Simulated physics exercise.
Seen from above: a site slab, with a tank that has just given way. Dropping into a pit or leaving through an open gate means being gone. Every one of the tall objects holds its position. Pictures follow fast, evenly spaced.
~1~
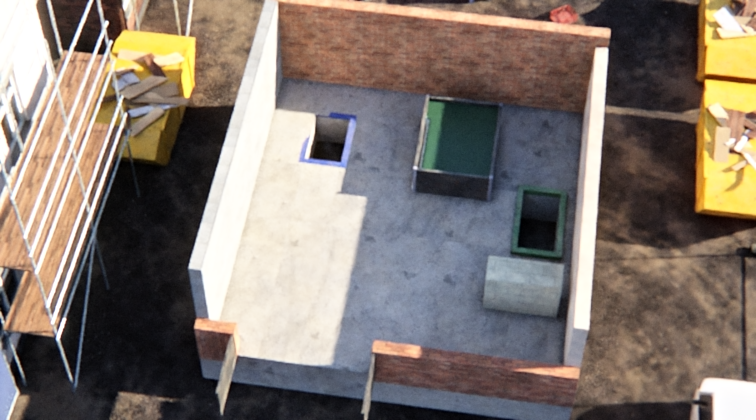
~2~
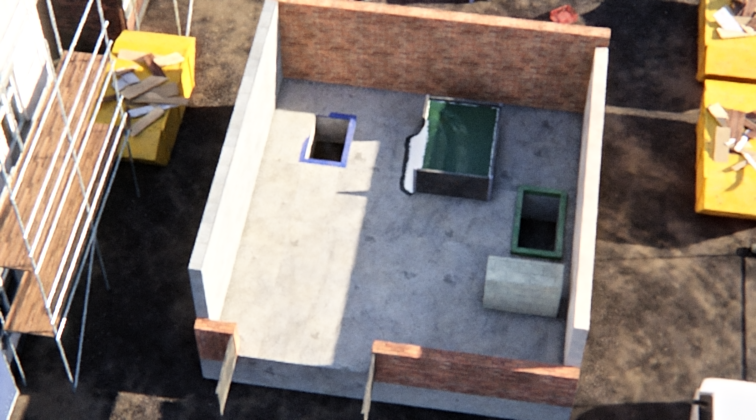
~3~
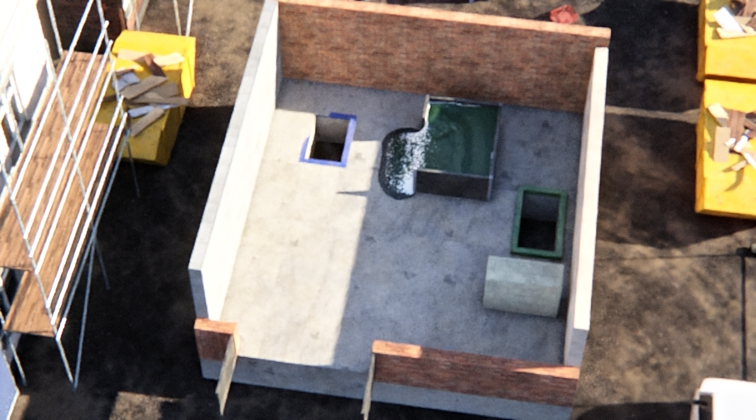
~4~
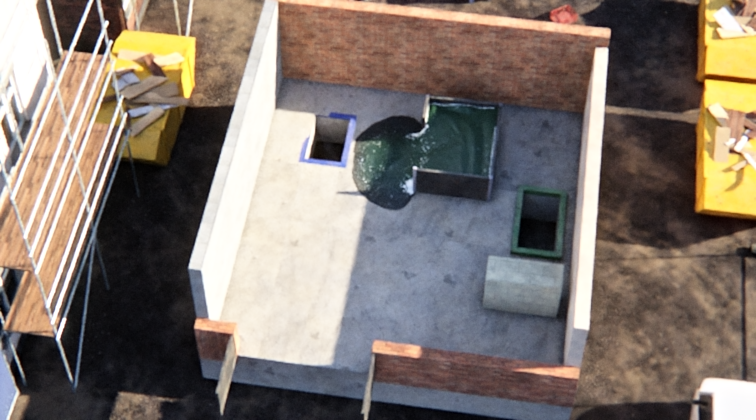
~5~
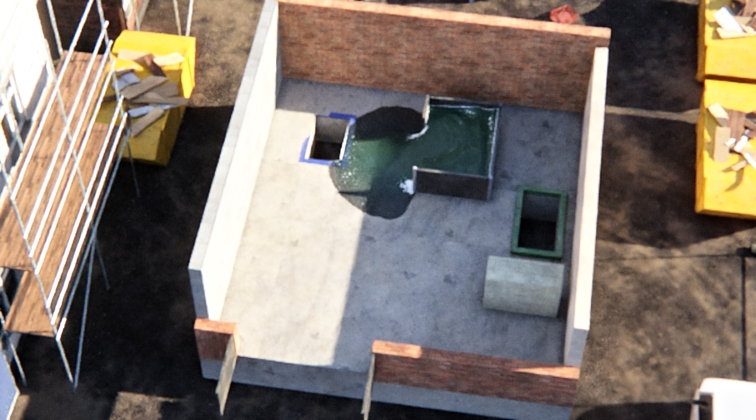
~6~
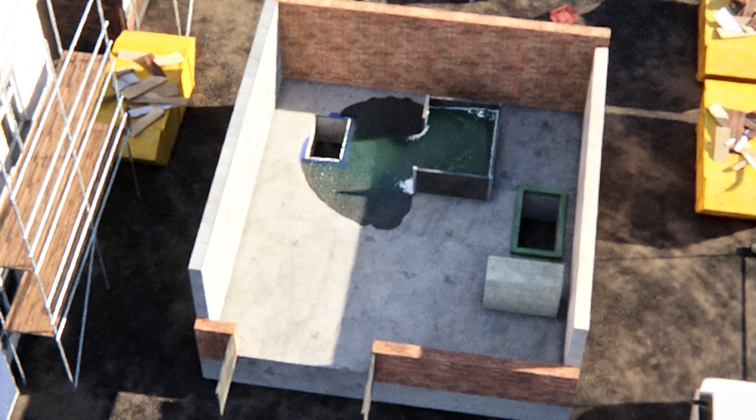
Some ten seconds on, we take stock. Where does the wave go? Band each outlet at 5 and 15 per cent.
Outcome: The gate claims a heavy share - exceeding fifteen per cent. The green pit claims a light share - short of five per cent. The blue pit claims a heavy share - exceeding fifteen per cent.
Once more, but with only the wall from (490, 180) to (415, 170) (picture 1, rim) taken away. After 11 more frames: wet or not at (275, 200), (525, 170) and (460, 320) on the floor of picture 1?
Taking them in order, I'd say not reached, not reached and swamped.
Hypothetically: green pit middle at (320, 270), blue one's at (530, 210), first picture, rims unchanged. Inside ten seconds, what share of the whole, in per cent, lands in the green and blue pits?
In per cent: Green 0, blue 2.
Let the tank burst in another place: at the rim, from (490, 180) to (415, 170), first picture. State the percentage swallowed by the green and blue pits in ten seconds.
Estimates in per cent: Green 0, blue 0.
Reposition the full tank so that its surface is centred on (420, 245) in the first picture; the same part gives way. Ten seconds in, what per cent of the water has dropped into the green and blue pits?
Green about 0 %, blue about 15 %.
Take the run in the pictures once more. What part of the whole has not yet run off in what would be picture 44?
I'd say roughly 50 percent.
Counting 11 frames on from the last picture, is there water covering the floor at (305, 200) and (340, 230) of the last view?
As listed: Swamped; swamped.
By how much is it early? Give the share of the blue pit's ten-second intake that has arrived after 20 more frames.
Approximately 60 in a hundred, I reckon.
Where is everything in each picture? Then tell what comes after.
Still water in the tank at (458, 139), in the first frame.
Water pours out at (420, 159) and has run to (415, 137), in the second frame.
Water pours out at (420, 159) and has run to (395, 134), in the third frame.
The front is at (361, 139), out from the gap at (420, 160), in the fourth frame.
Water pours out at (420, 160) and has run to (332, 165), in the fifth frame.
Water pours out at (420, 160) and has run to (306, 164), in the sixth frame.
A moment on, water covers 25 % of the floor; the gate 0 %, the green pit 0 %, the blue pit 12 %.
Next, water covers 30 % of the floor; the gate 0 %, the green pit 0 %, the blue pit 21 %.
Then, water covers 40 % of the floor; the gate 0 %, the green pit 0 %, the blue pit 29 %.
Later, water covers 50 % of the floor; the gate 10 %, the green pit 0 %, the blue pit 39 %.
In the end, water covers 55 % of the floor; the gate 18 %, the green pit 0 %, the blue pit 47 %.
